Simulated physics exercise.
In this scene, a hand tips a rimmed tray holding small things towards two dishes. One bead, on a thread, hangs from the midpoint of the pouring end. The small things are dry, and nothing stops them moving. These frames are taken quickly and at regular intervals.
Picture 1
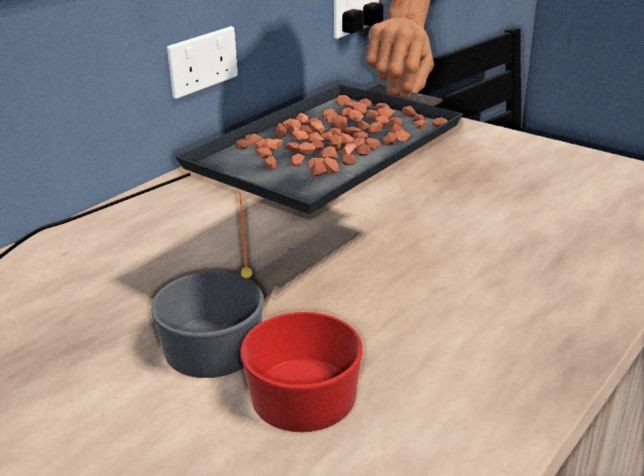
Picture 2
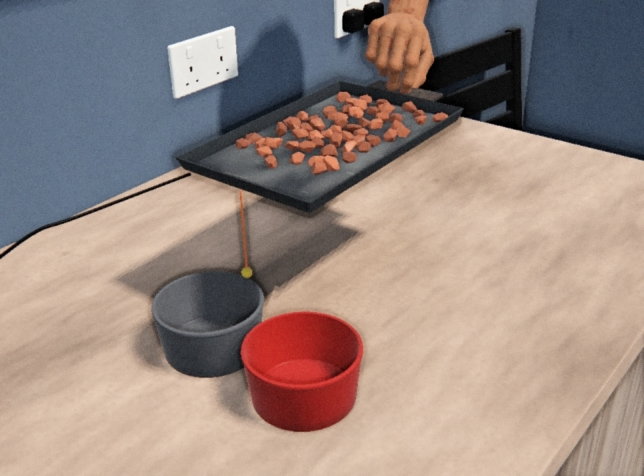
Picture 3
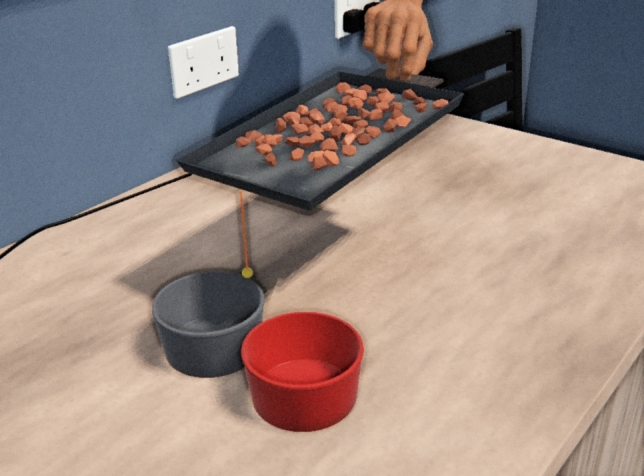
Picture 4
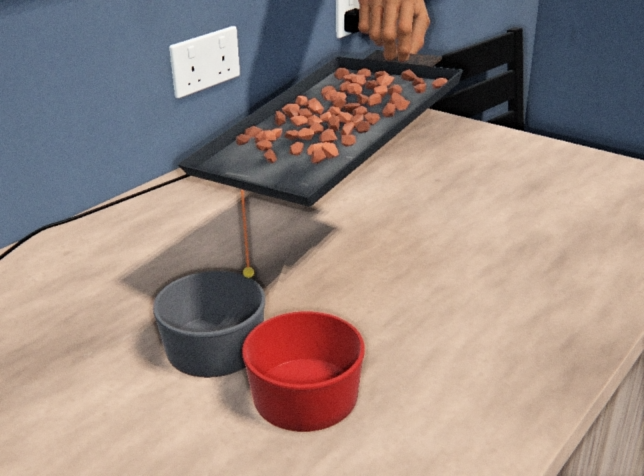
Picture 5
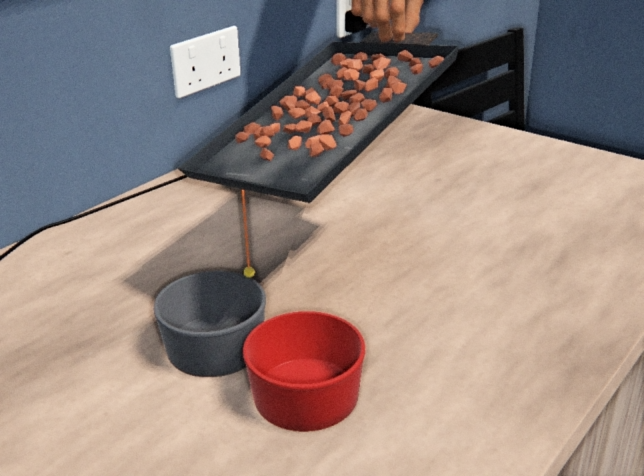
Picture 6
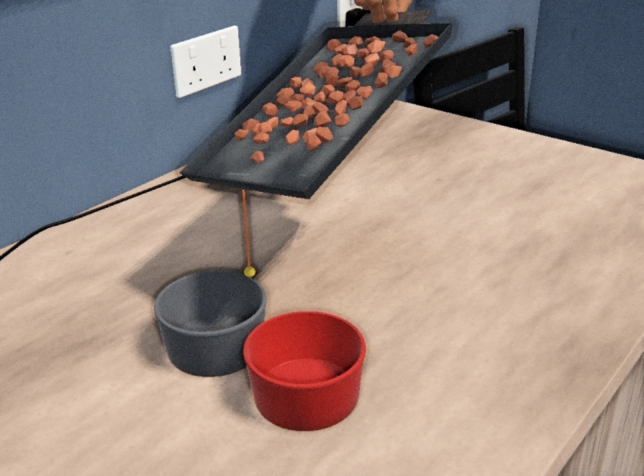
At first, a hand holds a dark rimmed tray of reddish-brown chunks nearly level above a grey dish and a red dish, with a bead hanging from its near edge. The hand then raises the far end, steepening the tray steadily, and finally a few chunks shift slightly down its surface.
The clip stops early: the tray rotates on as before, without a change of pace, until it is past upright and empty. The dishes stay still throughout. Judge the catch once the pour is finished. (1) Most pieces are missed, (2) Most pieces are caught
1, most pieces are missed.
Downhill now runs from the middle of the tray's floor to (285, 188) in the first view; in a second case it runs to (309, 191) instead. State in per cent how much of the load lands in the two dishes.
First case: 80 %; second case: 80 %.
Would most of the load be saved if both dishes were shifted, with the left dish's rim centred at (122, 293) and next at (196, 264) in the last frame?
Result - try one, below the halfway mark; try two, past the halfway mark.
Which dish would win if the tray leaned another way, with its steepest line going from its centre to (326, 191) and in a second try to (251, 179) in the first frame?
First the right dish, then the left-hand dish.
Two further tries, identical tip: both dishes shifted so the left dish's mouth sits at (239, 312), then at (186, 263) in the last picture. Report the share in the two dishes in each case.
Near 0 % and 80 %.
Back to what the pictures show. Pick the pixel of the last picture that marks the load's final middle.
Roughly pixel (155, 314).
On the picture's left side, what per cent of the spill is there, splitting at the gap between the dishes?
My estimate is some 100 per cent.
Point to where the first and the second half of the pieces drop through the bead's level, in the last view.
(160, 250) first, (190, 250) later.
Soon, tray tipped steeply; most on the tray; a stray few in the left dish; a stray few outside both; about a quarter in the air.
A while on, tray tipped past a quarter turn; about a quarter in the left dish; most outside both.
Towards the end, tray tipped past a quarter turn; about a quarter in the left dish; most outside both.
Finally, tray tipped past a quarter turn; none in the right dish; about a quarter in the left dish; most outside both.
